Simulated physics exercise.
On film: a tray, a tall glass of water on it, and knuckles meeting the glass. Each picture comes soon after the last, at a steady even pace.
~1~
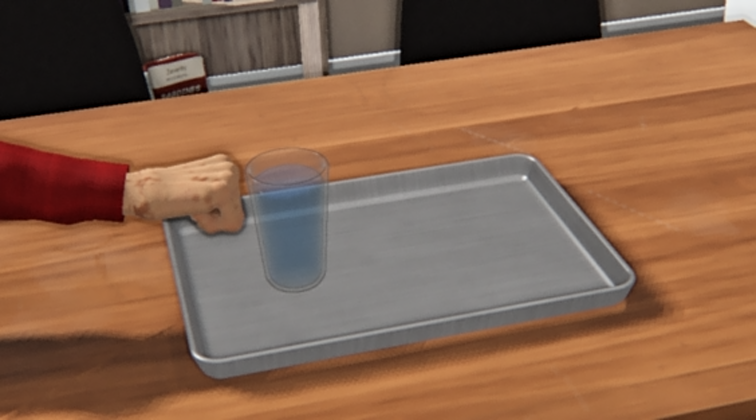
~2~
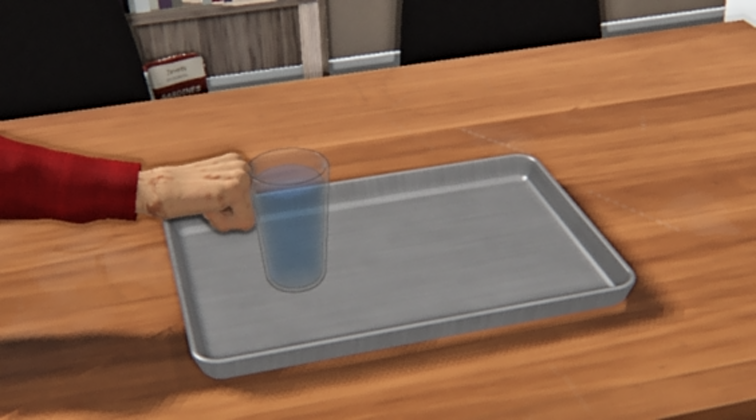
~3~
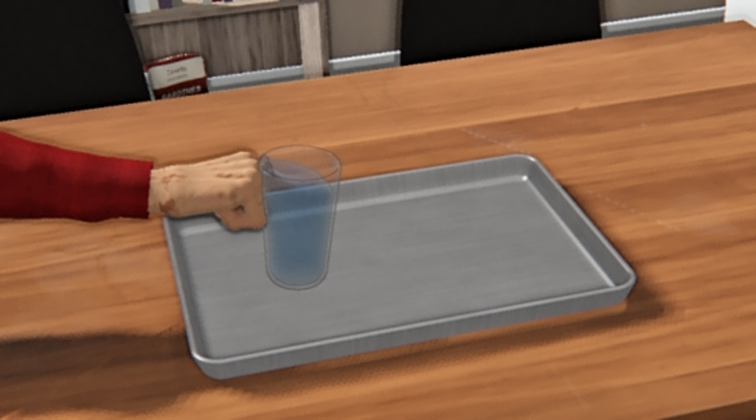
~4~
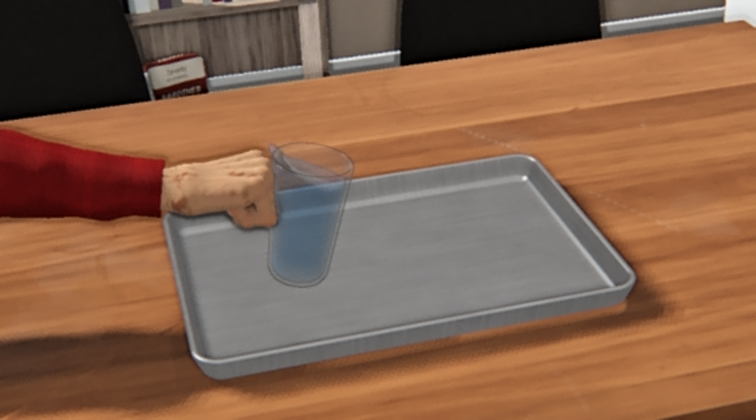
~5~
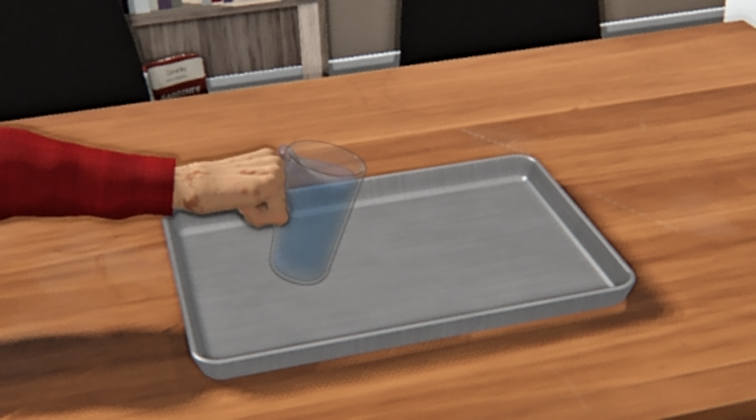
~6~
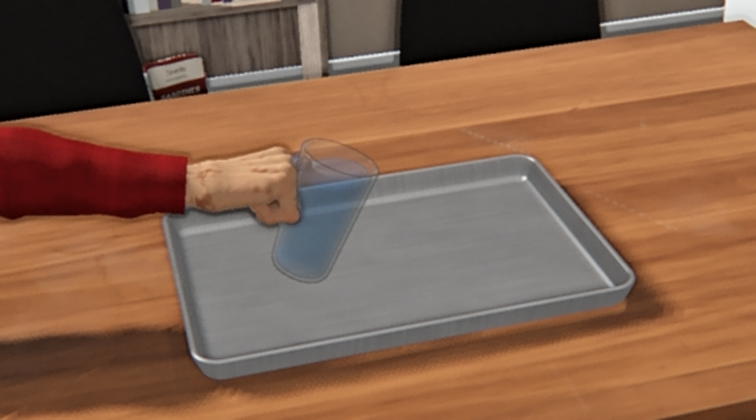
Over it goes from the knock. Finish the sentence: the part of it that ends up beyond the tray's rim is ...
It is more than a quarter.
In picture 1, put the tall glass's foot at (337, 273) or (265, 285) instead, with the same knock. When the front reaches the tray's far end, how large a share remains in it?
It would be around 70 per cent, and then around 50 per cent.
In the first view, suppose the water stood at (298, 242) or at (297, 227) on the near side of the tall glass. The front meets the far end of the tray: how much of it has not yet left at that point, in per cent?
60 % and 55 %.
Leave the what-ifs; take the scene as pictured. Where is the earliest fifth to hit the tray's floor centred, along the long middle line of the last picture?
At about (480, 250).
A moment on, the tall glass lies on its side and 93 per cent is in the glass, 4 on the tray and 3 above or beyond its rim.
Next, the tall glass lies on its side and 53 per cent is in the glass, 44 on the tray and 3 above or beyond its rim.
Then the tall glass lies on its side and 32 per cent is in the glass, 40 on the tray and 28 above or beyond its rim.
Later the tall glass lies on its side and 18 per cent is in the glass, 45 on the tray and 37 above or beyond its rim.
At rest 63 per cent is held by tray and glass, 37 is off the tray.
